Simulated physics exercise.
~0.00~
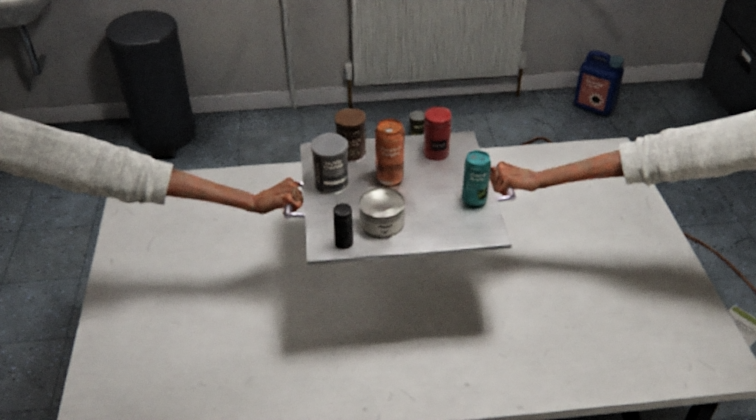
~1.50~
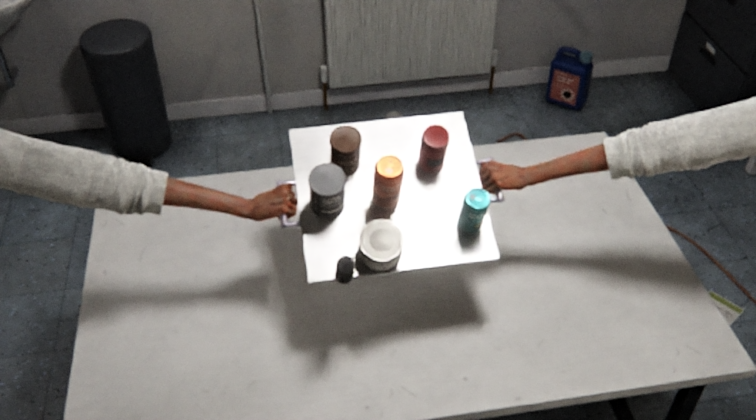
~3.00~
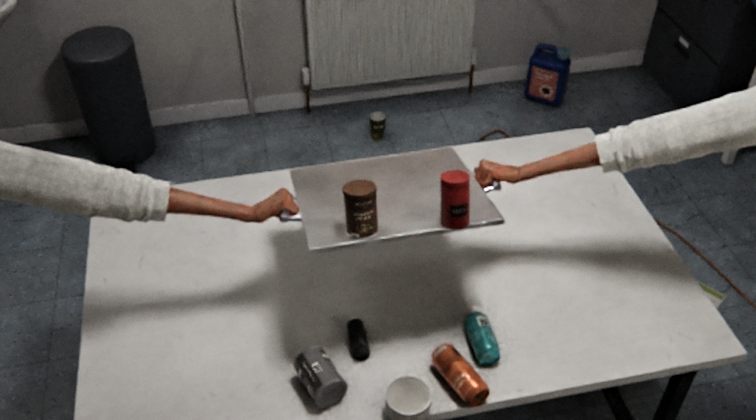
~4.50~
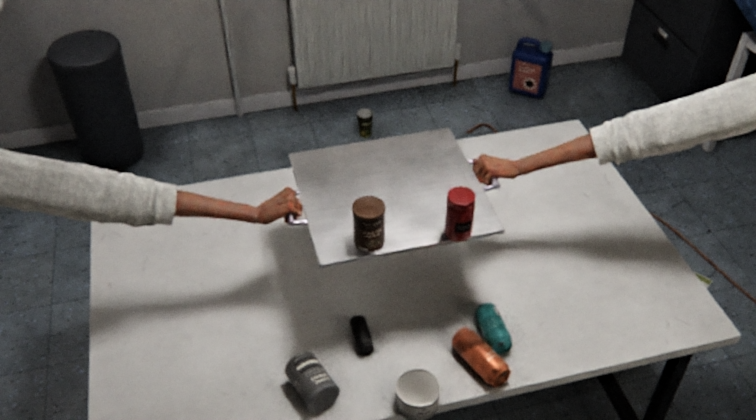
A flat, rimless tray crowded with tins and jars is held by its handles between two hands in pale sleeves, above a white table in a grey room seen from above. A brown tin and a red jar stand toward the back, with a grey tin, an orange can, a turquoise can, a white tub and a black shaker nearer. The near edge dips and the load slides toward it. Five things drop onto the table, most landing on their sides. The tray levels again, with only the brown tin and red jar still upright on it, nearer the front.
